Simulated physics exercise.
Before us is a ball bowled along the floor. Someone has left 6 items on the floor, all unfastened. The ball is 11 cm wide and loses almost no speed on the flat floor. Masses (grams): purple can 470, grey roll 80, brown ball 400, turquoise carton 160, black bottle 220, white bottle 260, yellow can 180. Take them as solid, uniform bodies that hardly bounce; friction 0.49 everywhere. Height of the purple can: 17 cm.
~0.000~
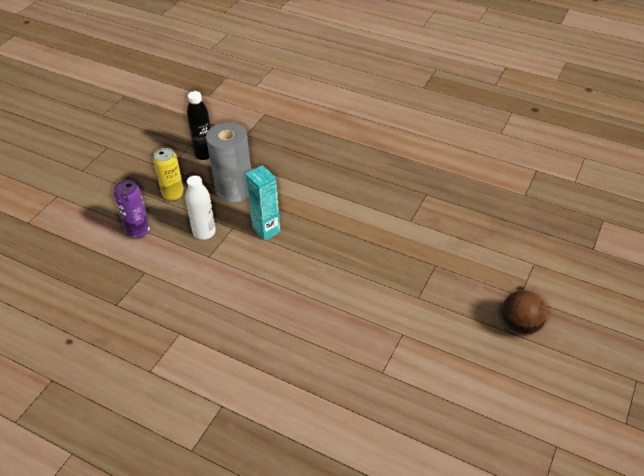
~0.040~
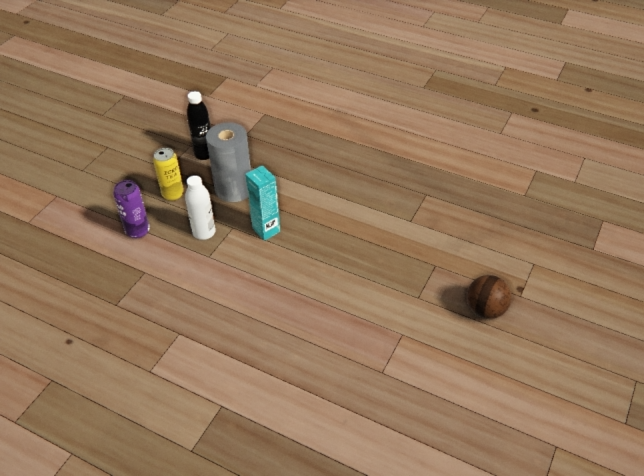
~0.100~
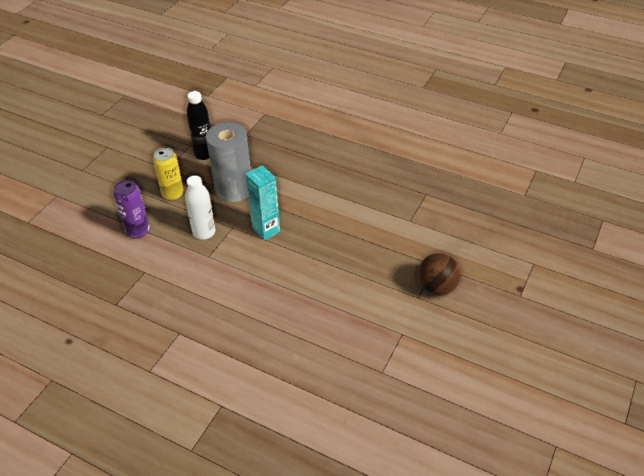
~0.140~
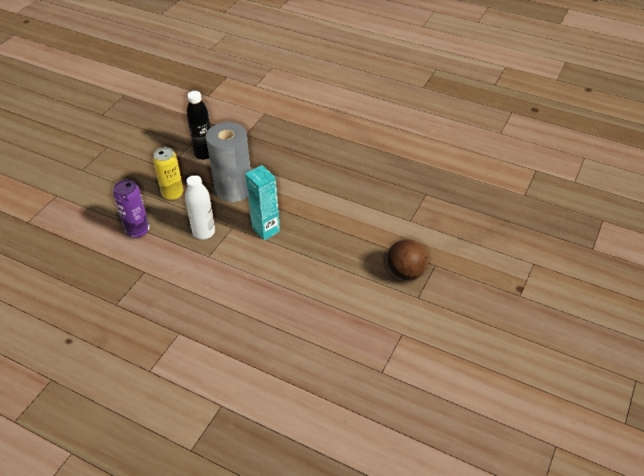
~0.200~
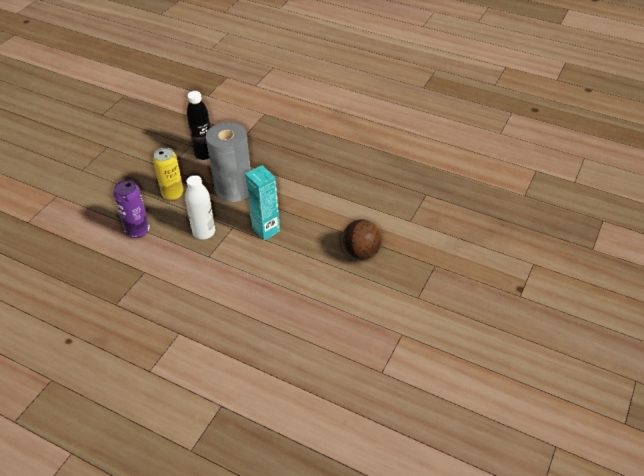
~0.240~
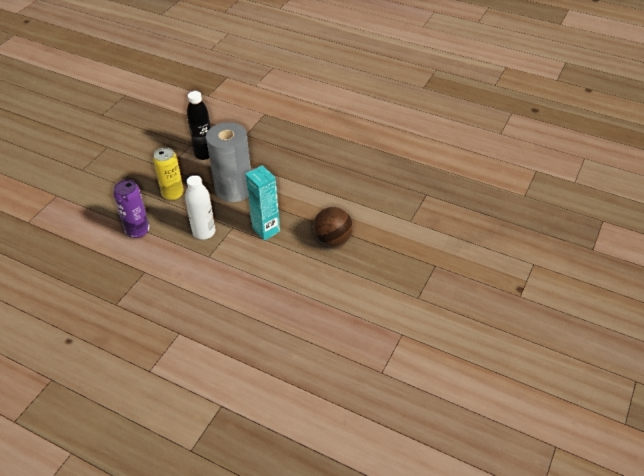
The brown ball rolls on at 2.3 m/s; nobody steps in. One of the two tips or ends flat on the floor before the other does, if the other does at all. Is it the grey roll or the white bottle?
It is the former, the grey roll.
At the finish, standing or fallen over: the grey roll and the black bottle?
The grey roll falls over; the black bottle falls over.
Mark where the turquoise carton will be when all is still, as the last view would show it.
At about (236, 211).
By 0.84 s, ball 132 cm along; brown ball near (128, 125); grey roll on its side near (77, 165); black bottle tilted 45°; turquoise carton tilted 22°.
By 1.94 s, grey roll on its side near (41, 203); black bottle on its side; turquoise carton tilted 4°.
When it is over (3.4 s), lying over on the floor, grey roll and black bottle; the other 4 within 8 cm of the start. End places, in pixels of the last picture, grey roll near (33, 212), white bottle near (199, 207). Grey roll went at 0.62 s; white bottle was never lost.
